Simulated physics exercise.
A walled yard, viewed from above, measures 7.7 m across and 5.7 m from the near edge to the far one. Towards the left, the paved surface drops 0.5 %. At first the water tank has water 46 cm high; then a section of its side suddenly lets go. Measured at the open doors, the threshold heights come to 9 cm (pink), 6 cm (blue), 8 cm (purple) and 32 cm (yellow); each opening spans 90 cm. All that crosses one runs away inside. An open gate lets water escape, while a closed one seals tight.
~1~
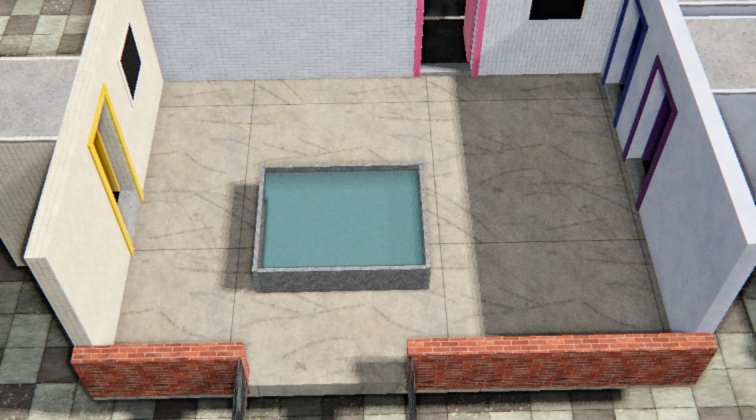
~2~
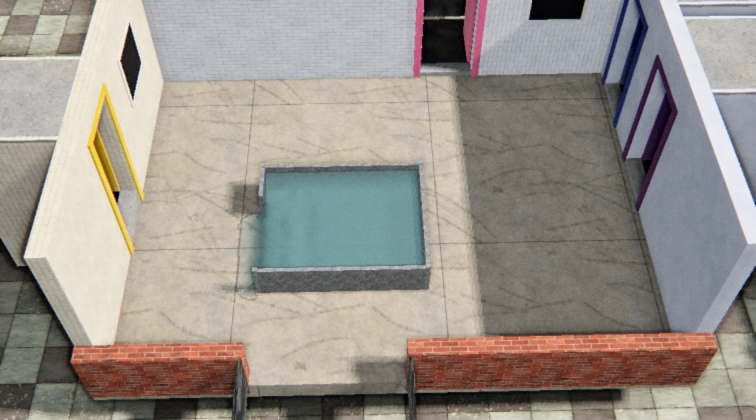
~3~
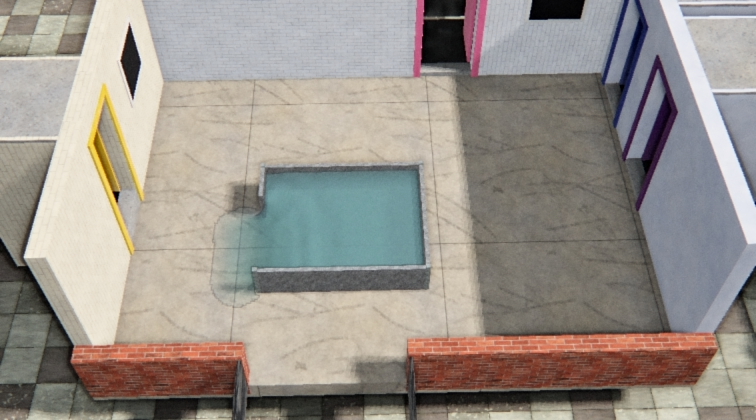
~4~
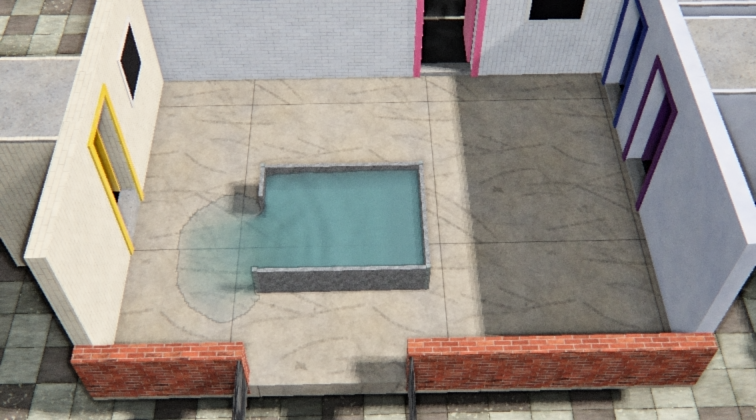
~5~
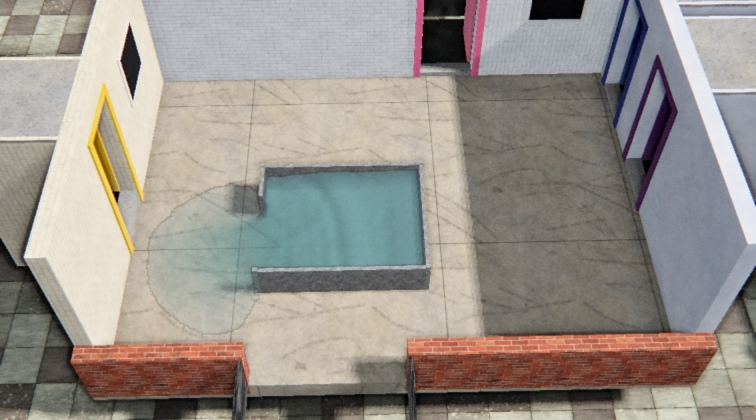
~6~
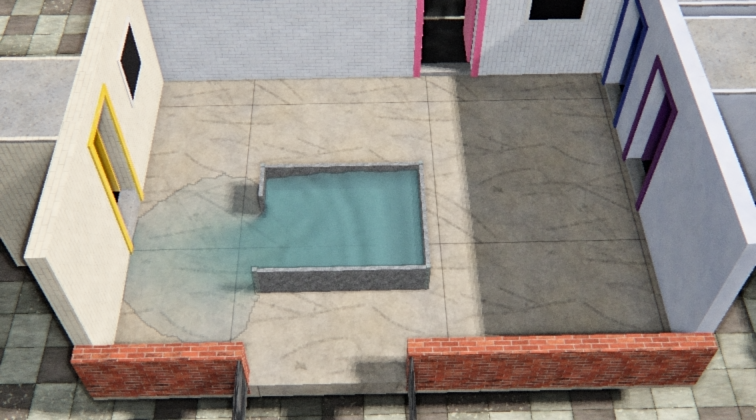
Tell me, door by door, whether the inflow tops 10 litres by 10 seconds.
At the pink door it falls short; at the blue door it falls short; at the purple door it falls short; at the yellow door it falls short.
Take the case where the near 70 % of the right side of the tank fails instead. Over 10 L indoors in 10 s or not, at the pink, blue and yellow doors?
Door by door - pink: Within bounds, blue: Out of bounds, yellow: Within bounds.
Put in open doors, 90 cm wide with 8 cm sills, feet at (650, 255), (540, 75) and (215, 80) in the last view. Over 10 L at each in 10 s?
First doorway falls short, second falls short, third gets there.
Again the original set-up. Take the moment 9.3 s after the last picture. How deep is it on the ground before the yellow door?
I'd put it near 7.0 cm.
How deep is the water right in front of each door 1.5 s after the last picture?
Depths: Pink door 0 cm, blue door 0 cm, purple door 0 cm, yellow door 25 cm.
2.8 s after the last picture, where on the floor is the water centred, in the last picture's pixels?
It lies at roughly (249, 244) in pixels.
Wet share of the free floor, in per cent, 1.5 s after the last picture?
Roughly 20 % of the floor.
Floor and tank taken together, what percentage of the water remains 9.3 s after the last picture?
Share still there: About 94 %.
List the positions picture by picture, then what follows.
In the first picture, still water, 46 cm deep, in the water tank at (342, 217).
In the second picture, water pours out at (263, 246) and has run 0.7 m, to (246, 293); typically 7 cm deep outside, 46 cm at the water tank's back.
In the third picture, the front is at (229, 297), 0.9 m from the gap at (263, 247); 0.9 m2 of floor is under water; 46 cm left at the back of the water tank.
In the fourth picture, water pours out at (263, 247) and has run 1.3 m, to (188, 231); typically 6 cm deep outside, 46 cm at the water tank's back.
In the fifth picture, water pours out at (263, 248) and has run 1.6 m, to (159, 235); typically 5 cm deep outside, 46 cm at the water tank's back.
In the sixth picture, the front is at (137, 226), 2.0 m from the gap at (263, 247); 3.8 m2 of floor is under water; 46 cm left at the back of the water tank.
Then, 0.7 s after the last picture water covers 15 % of the floor and is deepest (29 cm) near (129, 272); pink door not reached, blue door not reached, purple door not reached, yellow door 23 cm at the sill, 0 L in.
Then, 1.5 s after the last picture water covers 20 % of the floor and is deepest (37 cm) near (114, 348); pink door not reached, blue door not reached, purple door not reached, yellow door 25 cm at the sill, 0 L in.
Then, 2.8 s after the last picture water covers 35 % of the floor and is deepest (26 cm) near (110, 372); pink door not reached, blue door not reached, purple door not reached, yellow door 19 cm at the sill, 0 L in.
Then, 5.3 s after the last picture water covers 65 % of the floor and is deepest (14 cm) near (116, 337); pink door 2 cm at the sill, 0 L in, blue door not reached, purple door not reached, yellow door 12 cm at the sill, 0 L in.
Then, 9.3 s after the last picture water covers 95 % of the floor and is deepest (8 cm) near (154, 136); pink door 3 cm at the sill, 0 L in, blue door 5 cm at the sill, 0 L in, purple door 2 cm at the sill, 0 L in, yellow door 7 cm at the sill, 0 L in.
